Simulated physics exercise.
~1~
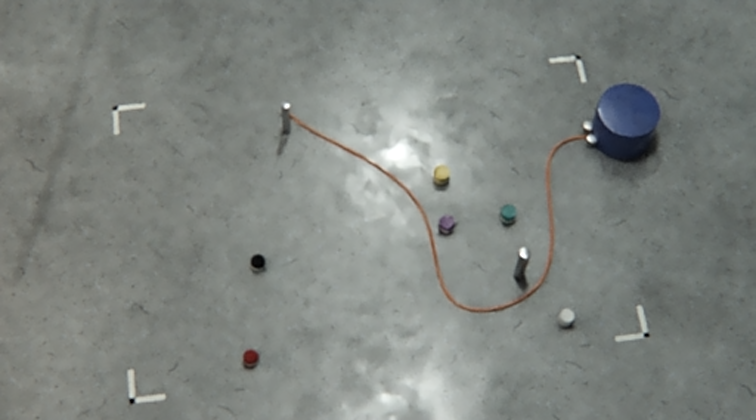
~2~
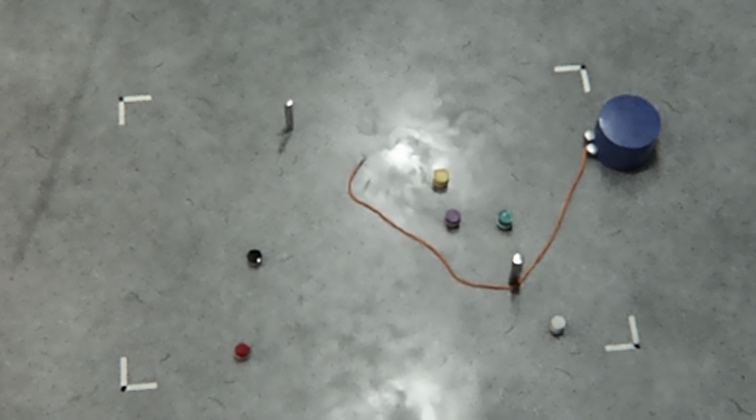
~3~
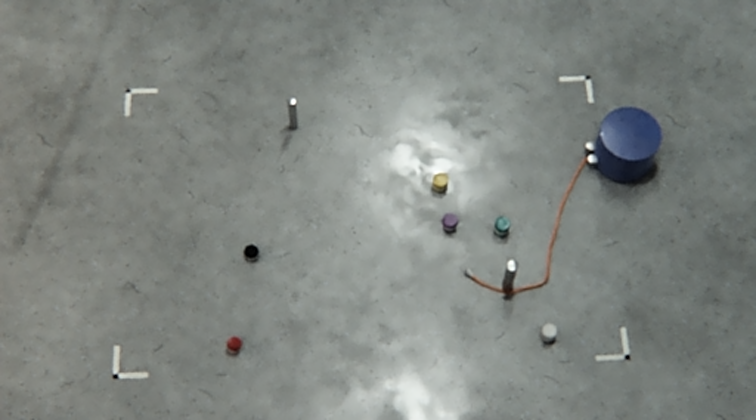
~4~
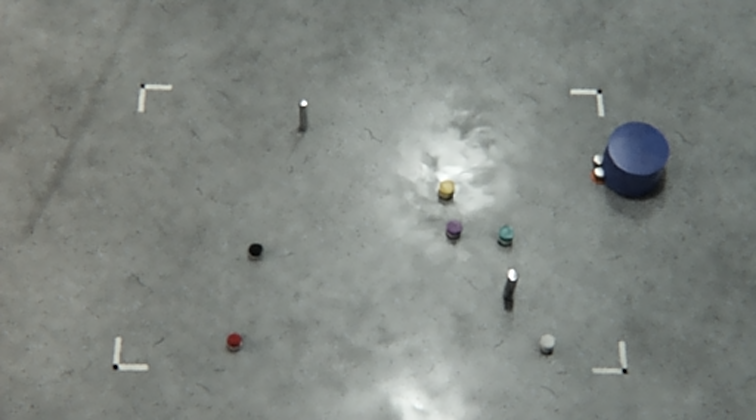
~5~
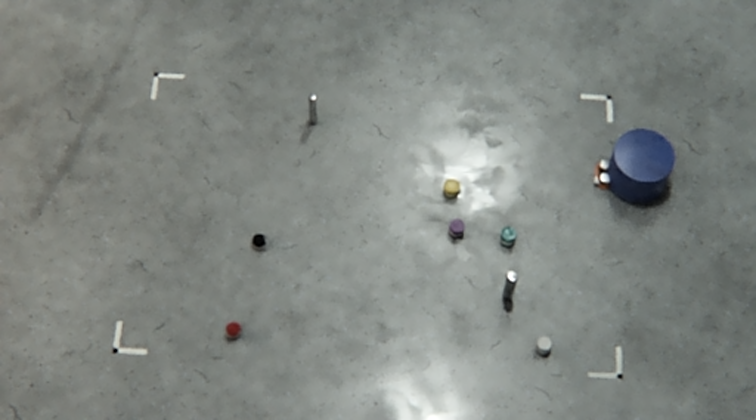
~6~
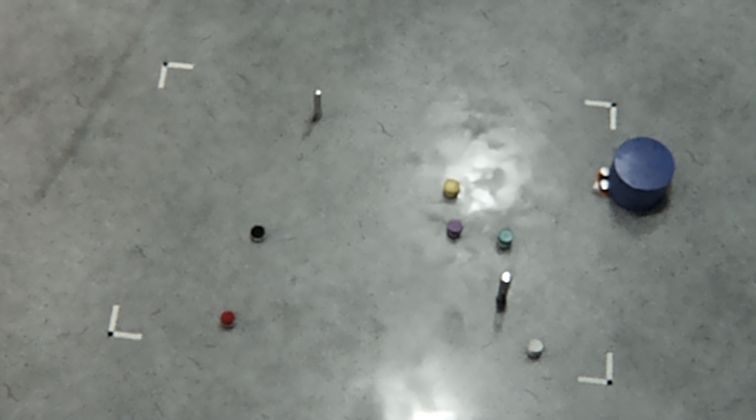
Orange cord reeling in around a steel post to a blue drum, nudging a purple tin slightly before ending almost fully retracted.
